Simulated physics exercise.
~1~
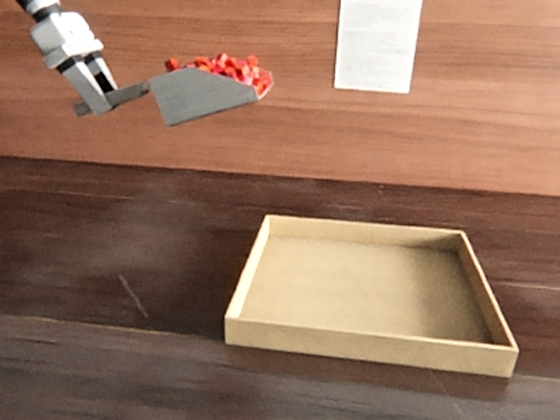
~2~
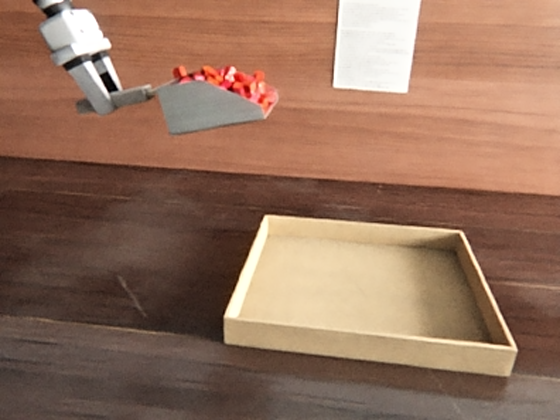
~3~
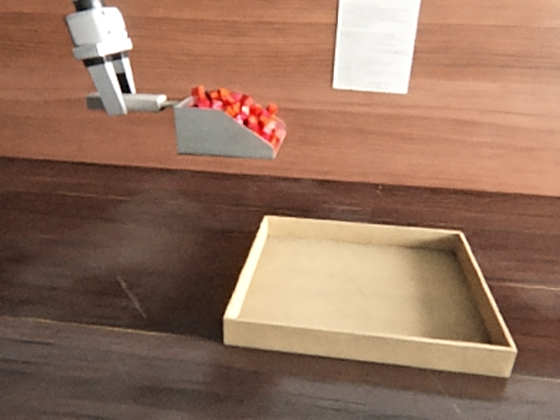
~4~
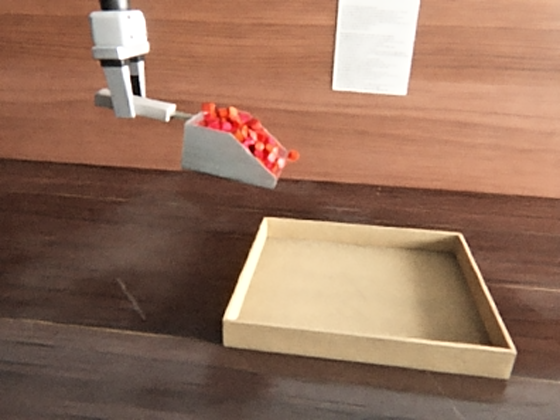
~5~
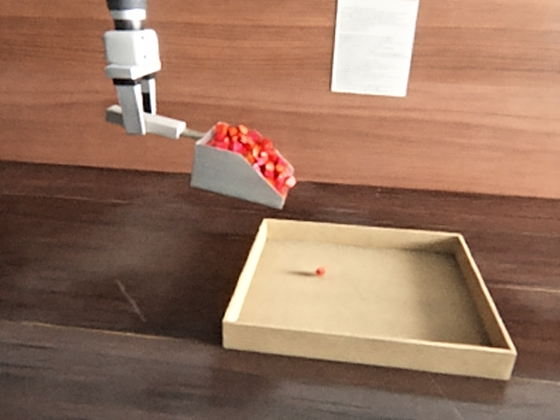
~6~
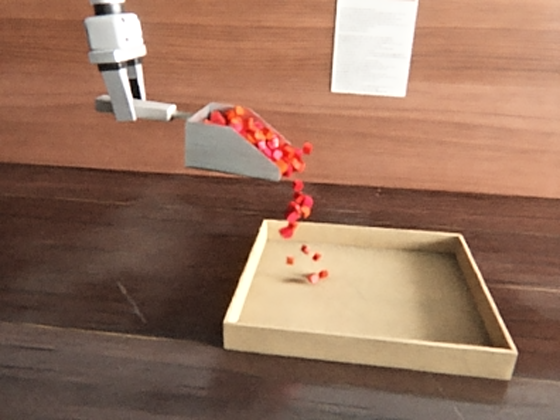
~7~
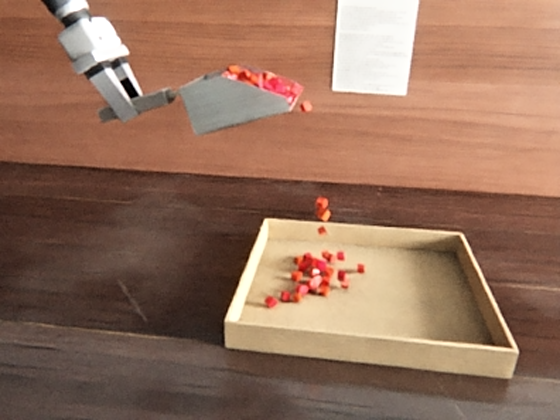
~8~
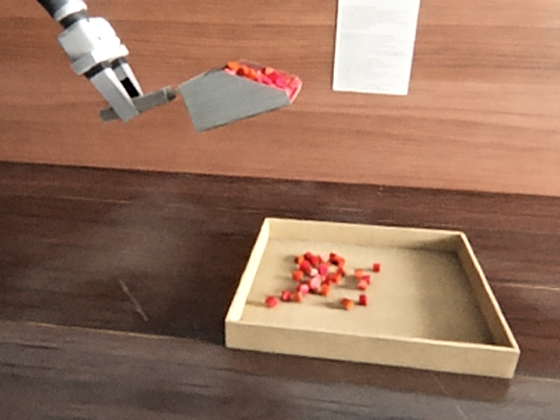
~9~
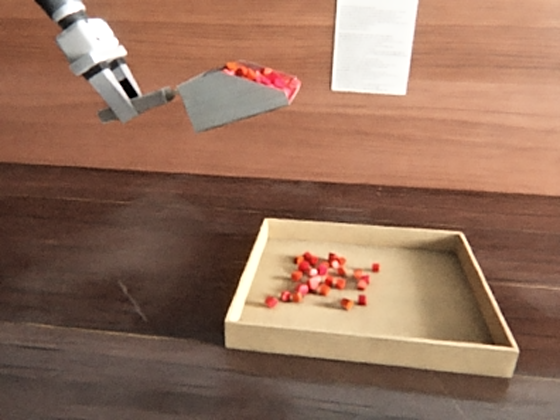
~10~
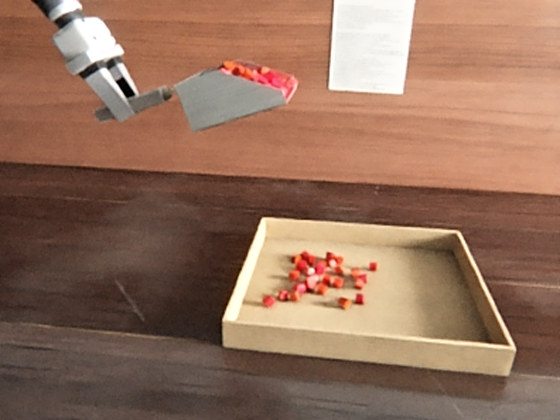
Robot arm lowering and tipping a scoop of red cubes, spilling some into a shallow tray, then lifting the rest away.
